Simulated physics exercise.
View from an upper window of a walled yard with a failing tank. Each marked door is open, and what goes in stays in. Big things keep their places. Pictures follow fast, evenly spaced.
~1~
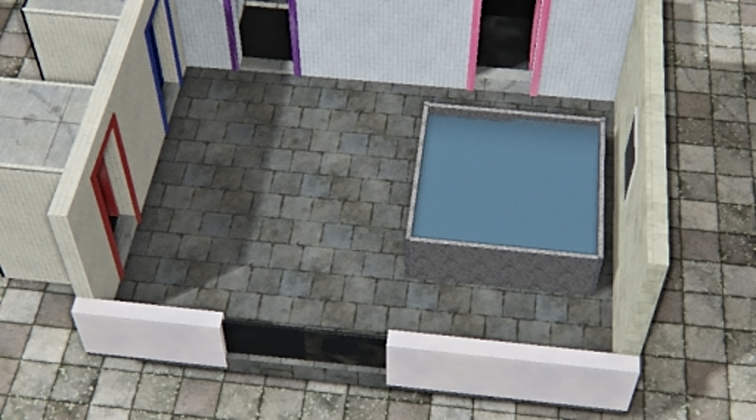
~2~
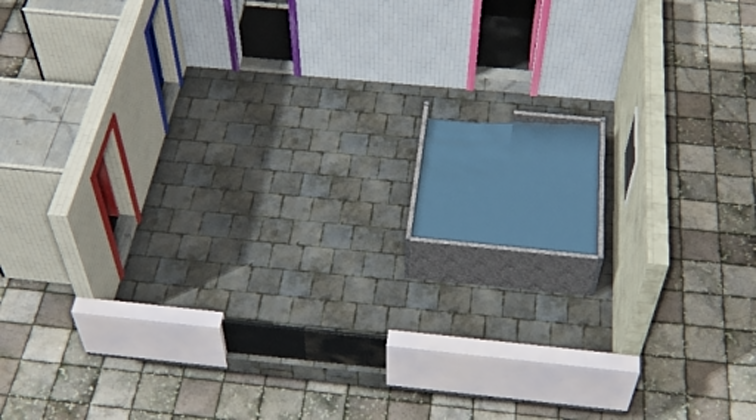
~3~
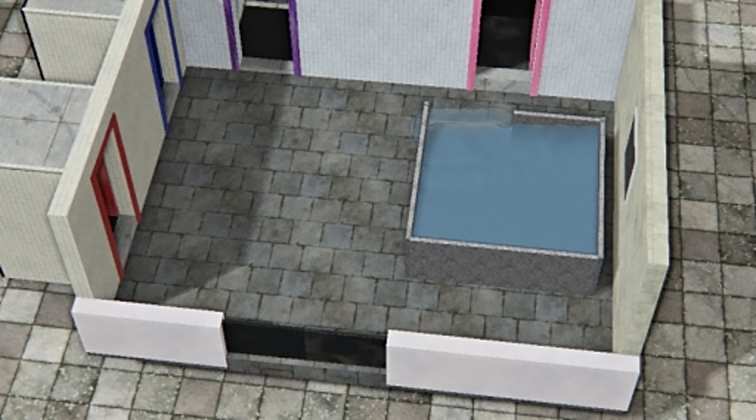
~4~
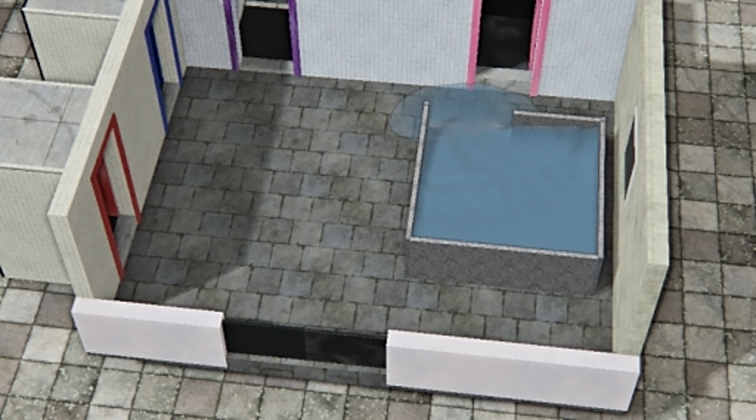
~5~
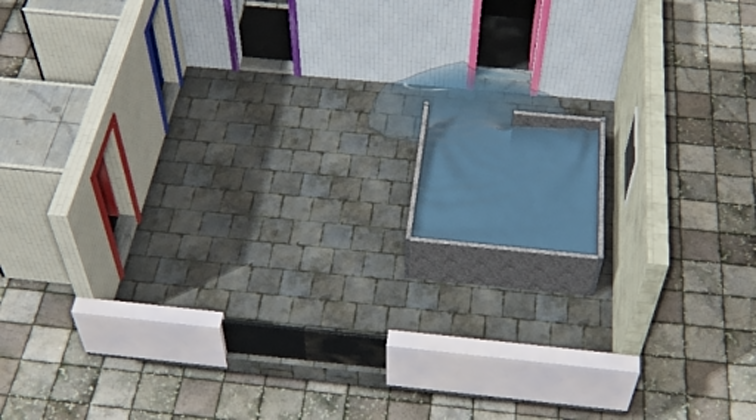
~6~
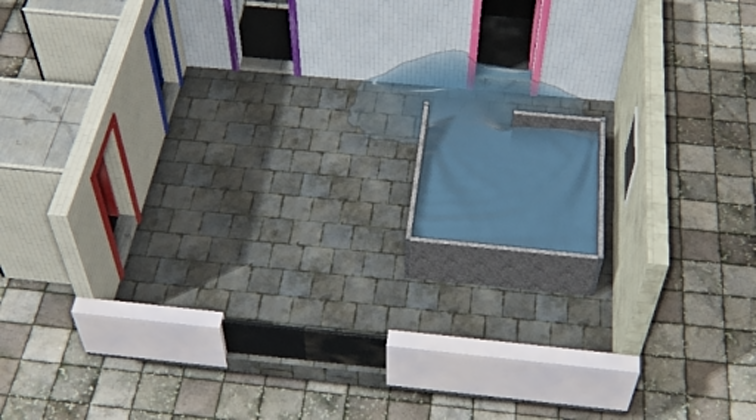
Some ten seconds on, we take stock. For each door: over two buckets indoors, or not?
My prediction: Blue door: More than two buckets; pink door: More than two buckets; red door: No more than two buckets; purple door: No more than two buckets.
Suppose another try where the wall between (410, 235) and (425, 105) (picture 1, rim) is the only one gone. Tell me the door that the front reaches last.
The pink-painted one.
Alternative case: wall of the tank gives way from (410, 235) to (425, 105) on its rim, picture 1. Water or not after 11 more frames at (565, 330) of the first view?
At that place: Dry.
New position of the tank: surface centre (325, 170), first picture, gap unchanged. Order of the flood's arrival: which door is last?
Result: The red door.
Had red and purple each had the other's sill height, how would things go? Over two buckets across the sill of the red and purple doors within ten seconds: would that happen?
Red door: Above the limit; purple door: Below the limit.
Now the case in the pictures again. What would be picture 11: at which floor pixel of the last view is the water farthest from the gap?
I'd say near (240, 74).
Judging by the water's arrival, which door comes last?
Result: The one in red.
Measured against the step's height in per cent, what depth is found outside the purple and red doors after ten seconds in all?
Around 110 in a hundred for the first and 50 in a hundred for the second.
A moment on, water covers 20 % of the floor; the blue door not reached, the pink door over two buckets in, the red door not reached, the purple door wet at the sill, nothing in.
Next, water covers 40 % of the floor; the blue door over two buckets in, the pink door far over two buckets in, the red door not reached, the purple door wet at the sill, nothing in.
Then, water covers 60 % of the floor; the blue door far over two buckets in, the pink door far over two buckets in, the red door wet at the sill, nothing in, the purple door under two buckets in.
Later, water covers 85 % of the floor; the blue door far over two buckets in, the pink door far over two buckets in, the red door wet at the sill, nothing in, the purple door under two buckets in.
In the end, water covers 100 % of the floor; the blue door far over two buckets in, the pink door far over two buckets in, the red door wet at the sill, nothing in, the purple door under two buckets in.
